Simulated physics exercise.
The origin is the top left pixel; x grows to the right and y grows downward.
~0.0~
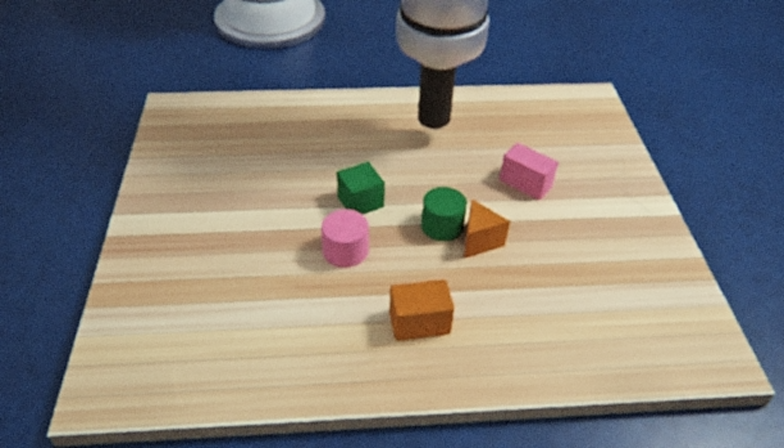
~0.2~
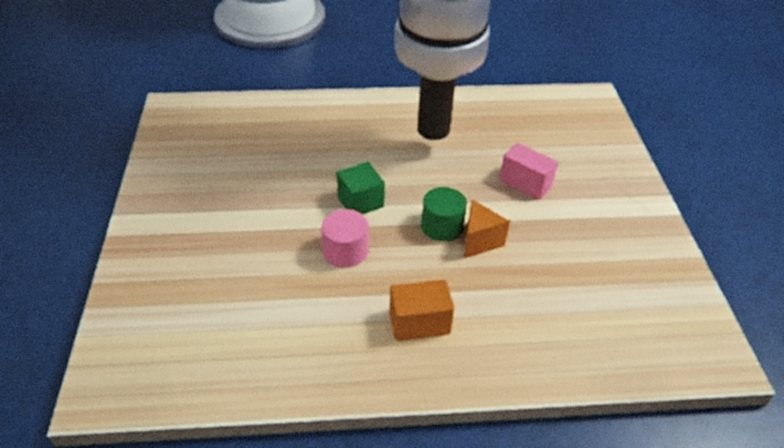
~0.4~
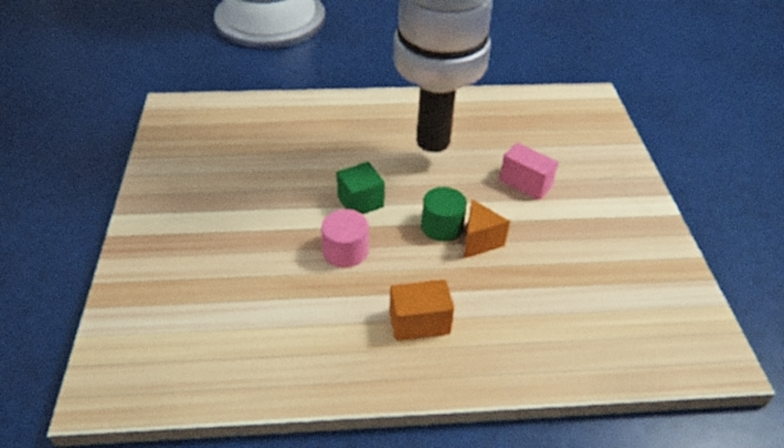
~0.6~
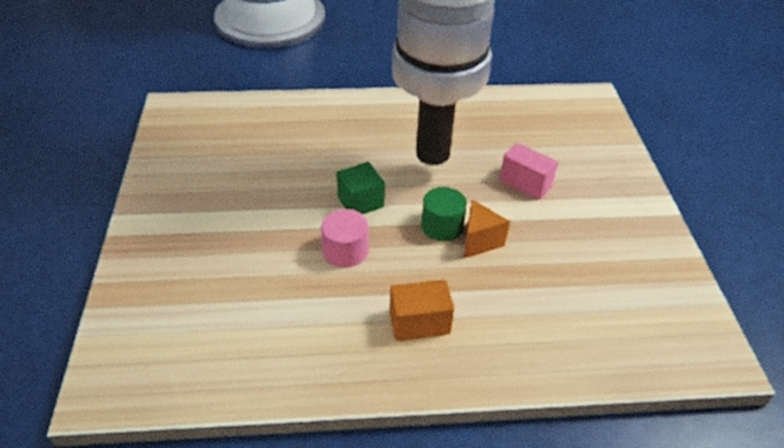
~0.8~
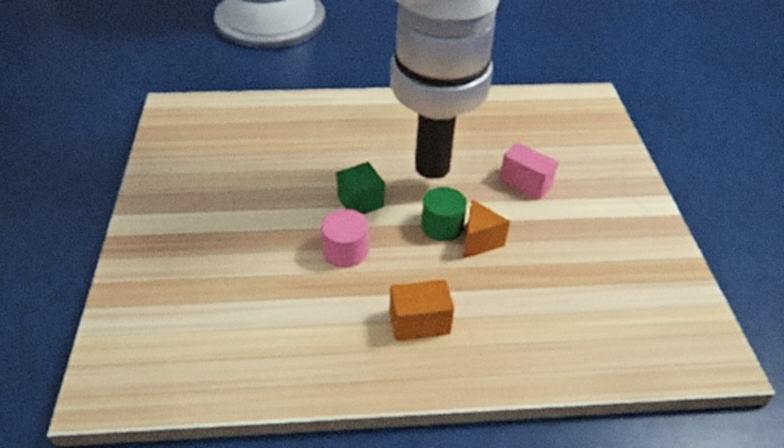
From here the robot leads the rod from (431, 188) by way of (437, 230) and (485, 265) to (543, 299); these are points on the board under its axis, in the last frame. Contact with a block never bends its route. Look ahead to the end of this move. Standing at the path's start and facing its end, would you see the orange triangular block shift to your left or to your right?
It heads left.
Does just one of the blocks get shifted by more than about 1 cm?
No - that is not the case.
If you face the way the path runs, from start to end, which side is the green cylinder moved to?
Heads right.
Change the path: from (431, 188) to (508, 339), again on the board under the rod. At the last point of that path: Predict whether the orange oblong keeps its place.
It travels a centimetre or more.
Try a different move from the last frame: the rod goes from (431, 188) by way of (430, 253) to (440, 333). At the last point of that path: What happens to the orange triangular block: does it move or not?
That block is shifted.
On the path given first. One third of the way, rod at (440, 212); green cylinder at (461, 234); orange triangular block at (495, 224), turned 30° anticlockwise.
Two thirds of the way, rod at (490, 247); green cylinder at (495, 274); orange triangular block at (519, 229), turned 45° anticlockwise.
At the end, rod at (548, 281); green square block unmoved; green cylinder at (510, 293); orange triangular block at (533, 233), turned 80° anticlockwise.
